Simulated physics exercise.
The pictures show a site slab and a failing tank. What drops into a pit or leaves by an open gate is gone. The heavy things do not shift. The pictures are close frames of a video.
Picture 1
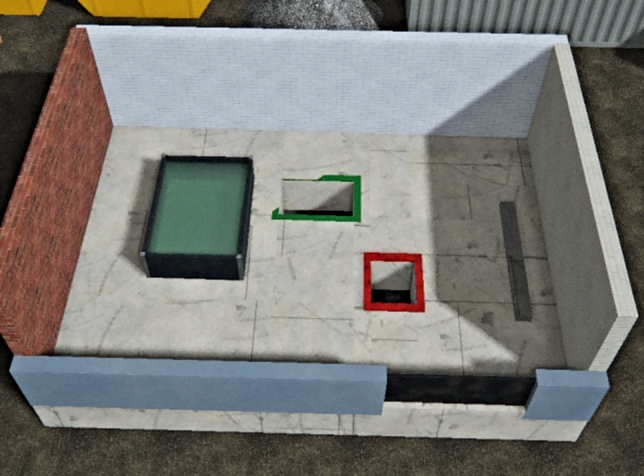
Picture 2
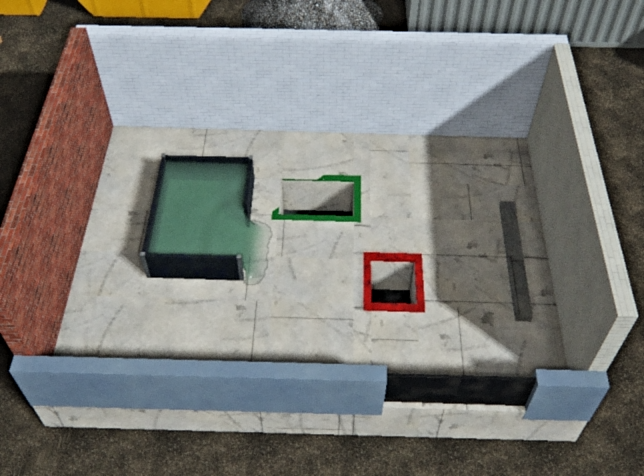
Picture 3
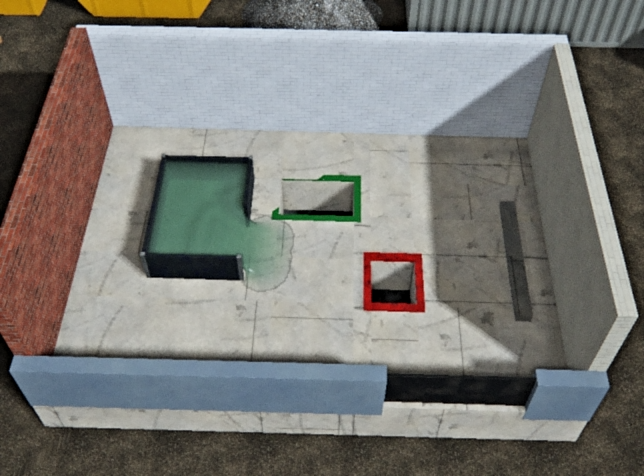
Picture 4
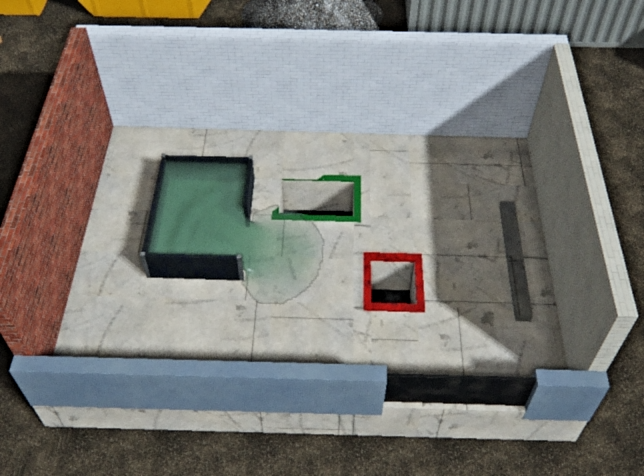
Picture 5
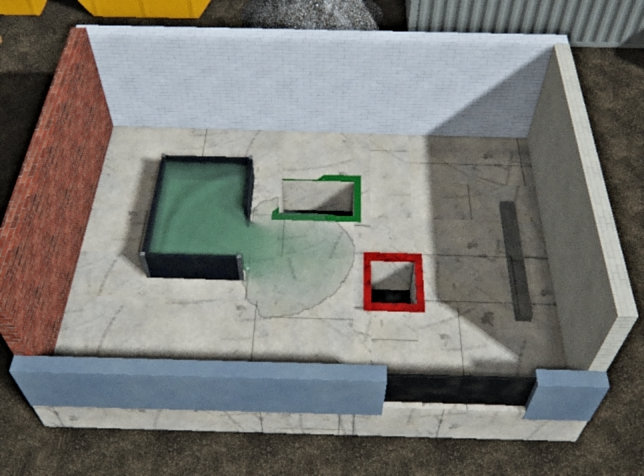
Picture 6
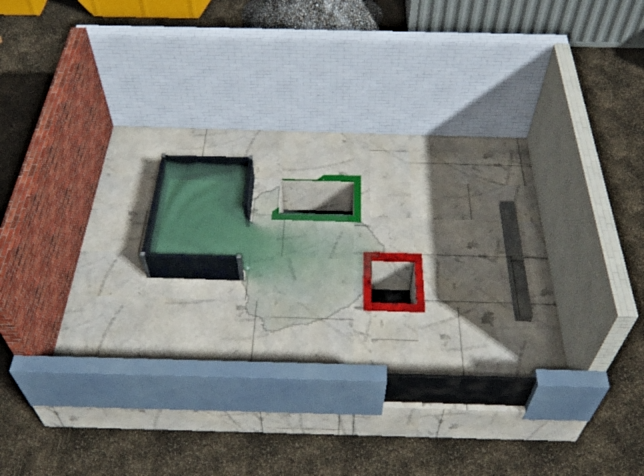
The clip opens on a walled slab with a dark-sided tank of still green water beside two floor openings, one edged green and one red. A gap appears in the tank's right side and water pours out, fanning rightward across the pale floor in a thin, widening sheet that reaches both openings' edges.
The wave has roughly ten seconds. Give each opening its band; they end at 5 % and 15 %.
The gate takes under 5 %; the red pit takes over 15 %; the green pit takes between 5 and 15 %.
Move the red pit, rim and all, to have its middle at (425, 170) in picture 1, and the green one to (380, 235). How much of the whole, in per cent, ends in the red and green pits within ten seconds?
Per cent: Red 0, green 35.
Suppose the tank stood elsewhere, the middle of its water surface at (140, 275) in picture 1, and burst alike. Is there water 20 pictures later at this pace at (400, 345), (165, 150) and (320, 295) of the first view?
In that order: Awash, no water, wet.
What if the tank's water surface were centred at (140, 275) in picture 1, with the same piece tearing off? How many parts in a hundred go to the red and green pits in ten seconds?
Roughly, in per cent: Red 10, green 4.
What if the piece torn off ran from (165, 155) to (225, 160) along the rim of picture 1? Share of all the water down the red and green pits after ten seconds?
Roughly, in per cent: Red 0, green 14.
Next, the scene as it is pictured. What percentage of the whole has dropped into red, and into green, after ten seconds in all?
About 22 and 10 per cent.
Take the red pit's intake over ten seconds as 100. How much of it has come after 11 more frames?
Close to 45 %.
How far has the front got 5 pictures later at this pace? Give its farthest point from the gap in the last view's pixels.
At about (484, 244).
A moment on, water covers 20 % of the floor; the gate 0 %, the red pit 4 %, the green pit 2 %.
Next, water covers 30 % of the floor; the gate 0 %, the red pit 10 %, the green pit 3 %.
Then, water covers 40 % of the floor; the gate 0 %, the red pit 16 %, the green pit 5 %.
Later, water covers 45 % of the floor; the gate 0 %, the red pit 20 %, the green pit 6 %.
In the end, water covers 60 % of the floor; the gate 0 %, the red pit 22 %, the green pit 9 %.
